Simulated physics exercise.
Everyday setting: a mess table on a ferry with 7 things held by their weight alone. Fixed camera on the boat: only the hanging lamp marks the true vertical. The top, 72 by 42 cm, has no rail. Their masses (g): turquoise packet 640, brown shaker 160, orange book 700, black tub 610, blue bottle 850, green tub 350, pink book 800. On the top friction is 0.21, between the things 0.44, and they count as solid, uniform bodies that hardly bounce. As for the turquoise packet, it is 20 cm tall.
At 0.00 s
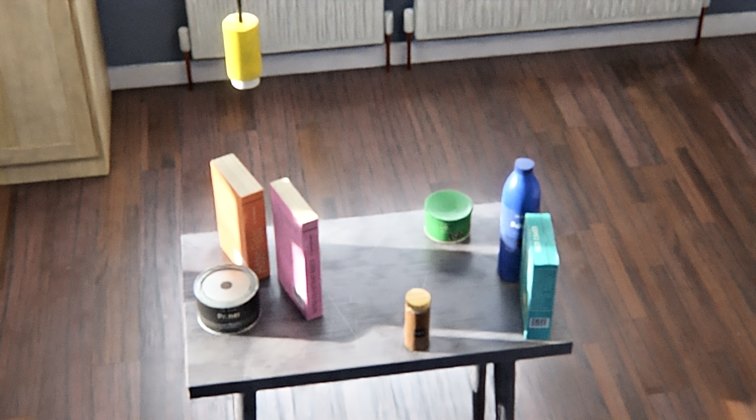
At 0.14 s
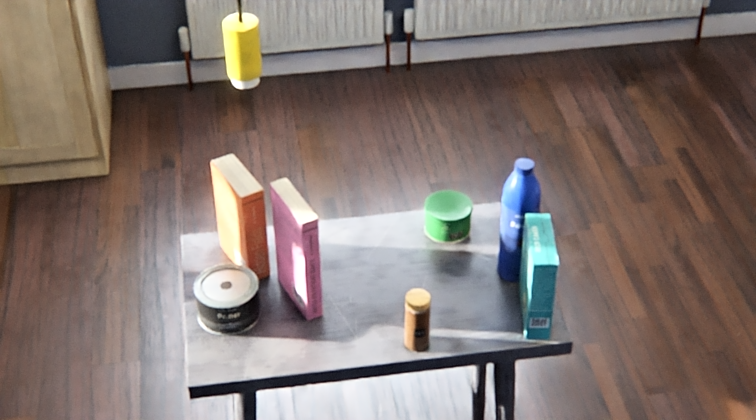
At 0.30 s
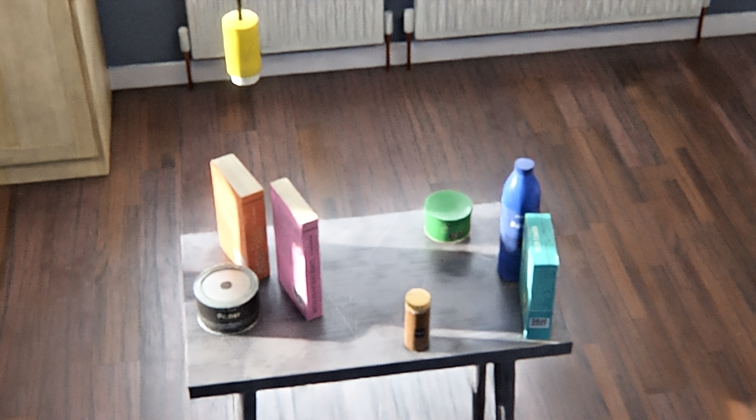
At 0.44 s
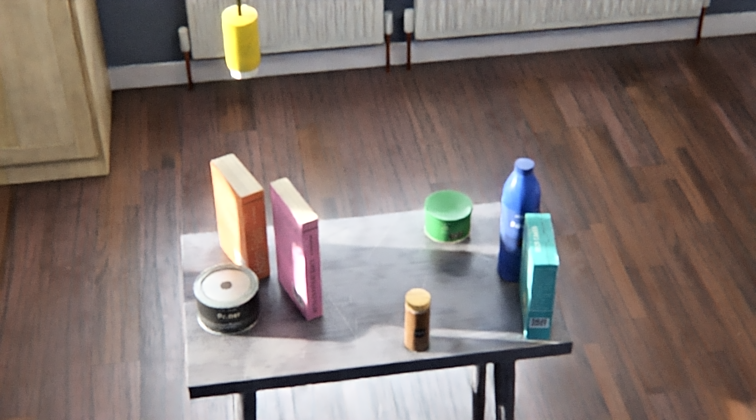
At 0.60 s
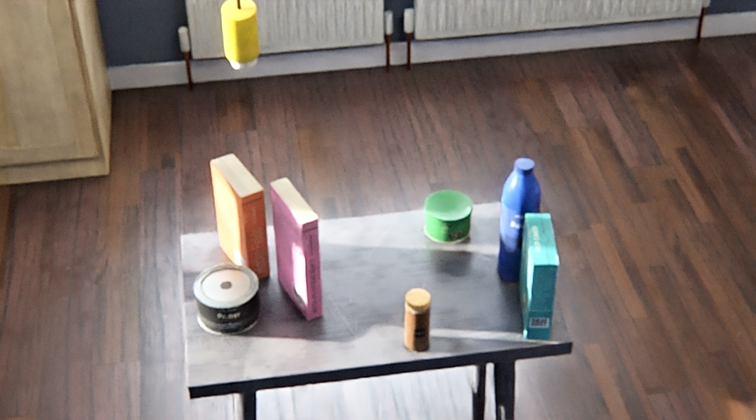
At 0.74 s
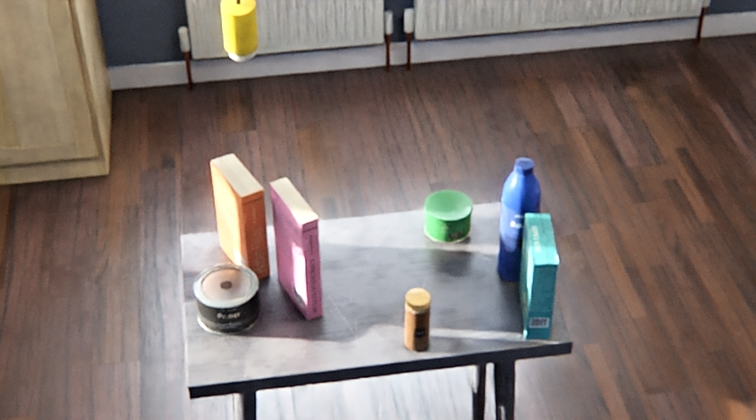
The clip shows a table holding an orange book, a pink book, a black tub, a brown shaker, a green tub, a blue bottle and a turquoise packet, all staying still while a hanging yellow object shifts slightly upward.
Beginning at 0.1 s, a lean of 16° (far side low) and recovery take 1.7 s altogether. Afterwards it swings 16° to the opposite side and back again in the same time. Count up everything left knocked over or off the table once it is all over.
The total is two.
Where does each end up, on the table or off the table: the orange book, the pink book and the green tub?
When everything stops, the orange book is out of bounds, the pink book is still in bounds, and the green tub is out of bounds.
After 1.24 s, boat heeled 12°, far side down; green tub now off the table; turquoise packet slid 8 cm near (527, 249); brown shaker slid 8 cm near (410, 292).
After 1.64 s, boat heeled 1°, far side down; orange book now off the table; turquoise packet slid 15 cm near (519, 229); brown shaker slid 14 cm near (405, 272).
After 2.84 s, boat heeled 14°, near side down; turquoise packet slid 9 cm near (526, 246); brown shaker slid 9 cm near (410, 290); pink book slid 9 cm.
At rest (4.0 s), off the table, orange book and green tub; the other 5 in place, give or take 5 cm. In the last view, turquoise packet near (538, 277), brown shaker near (418, 321).
